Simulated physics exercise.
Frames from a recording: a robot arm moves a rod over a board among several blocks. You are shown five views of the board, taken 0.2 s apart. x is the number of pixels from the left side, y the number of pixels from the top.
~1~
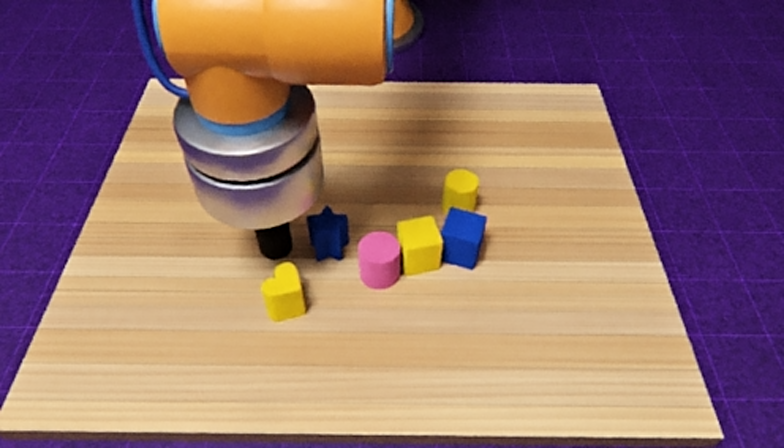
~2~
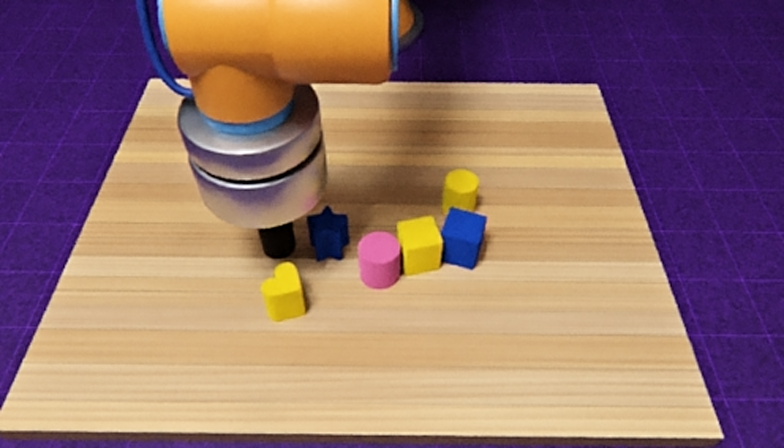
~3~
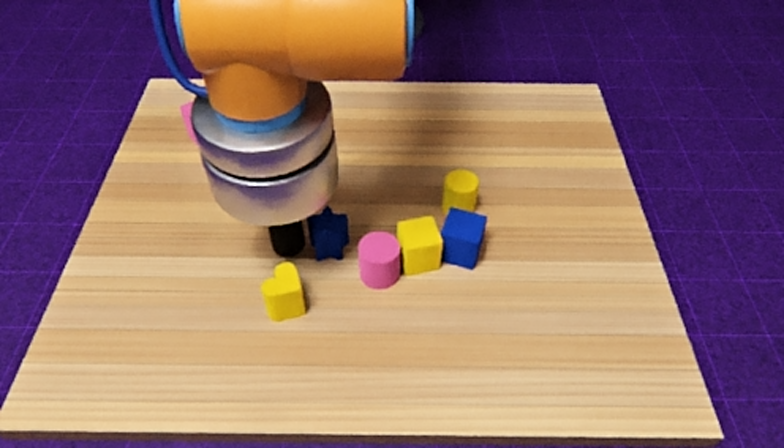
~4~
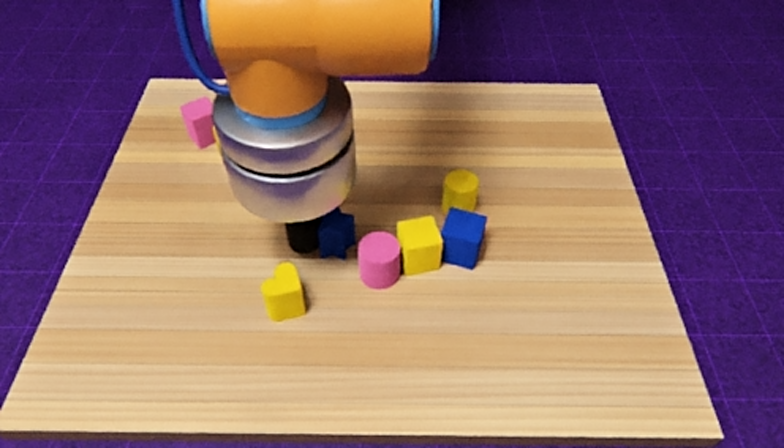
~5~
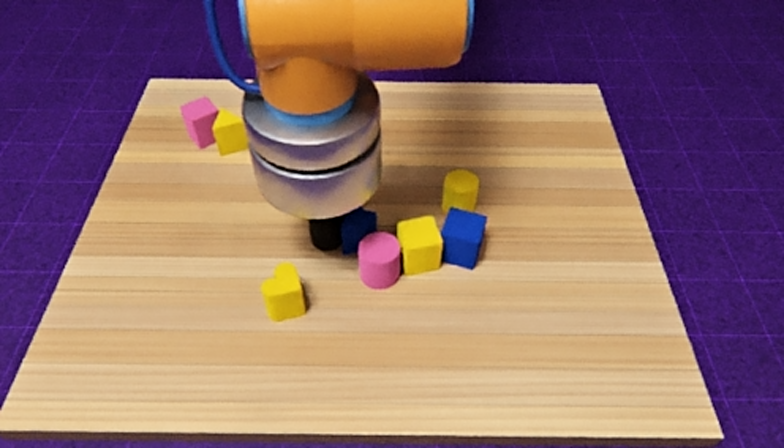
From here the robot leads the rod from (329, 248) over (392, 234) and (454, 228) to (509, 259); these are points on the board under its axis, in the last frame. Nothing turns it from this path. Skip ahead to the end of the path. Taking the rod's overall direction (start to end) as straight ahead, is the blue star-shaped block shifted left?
Yes
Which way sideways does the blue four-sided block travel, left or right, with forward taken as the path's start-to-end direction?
Its sideways move is to the right.
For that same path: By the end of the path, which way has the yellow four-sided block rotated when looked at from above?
It rotates clockwise.
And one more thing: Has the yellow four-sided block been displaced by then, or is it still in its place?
Answer: Moved.
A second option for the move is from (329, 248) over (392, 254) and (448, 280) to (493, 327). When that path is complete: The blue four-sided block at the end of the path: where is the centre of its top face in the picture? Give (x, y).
Answer: (520, 222).
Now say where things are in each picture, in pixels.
Rod's lower end at (276, 247); blue star-shaped block at (327, 220); yellow four-sided block at (420, 232); yellow circular block at (462, 180); blue four-sided block at (464, 224), in the first picture.
Rod at (279, 246); blocks still, in the second picture.
Rod at (289, 244); blocks still, in the third picture.
Rod at (305, 241); blue star-shaped block at (333, 219), in the fourth picture.
Rod at (327, 238); blue star-shaped block at (356, 216); yellow four-sided block at (420, 232); yellow circular block at (462, 180); blue four-sided block at (464, 224), in the fifth picture.
On the path given first. One third of the way, rod at (394, 224); blue star-shaped block at (423, 202); yellow four-sided block at (439, 235), turned 50° clockwise; blue four-sided block at (483, 229), turned 35° anticlockwise.
Two thirds of the way, rod at (456, 218); blue star-shaped block at (484, 190), turned 15° anticlockwise; yellow four-sided block at (439, 235), turned 50° clockwise; yellow circular block at (494, 170); blue four-sided block at (484, 229), turned 40° anticlockwise.
At the end, rod at (511, 249); blue star-shaped block at (500, 193), turned 50° anticlockwise; yellow four-sided block at (439, 235), turned 50° clockwise; yellow circular block at (497, 169); blue four-sided block at (507, 260).
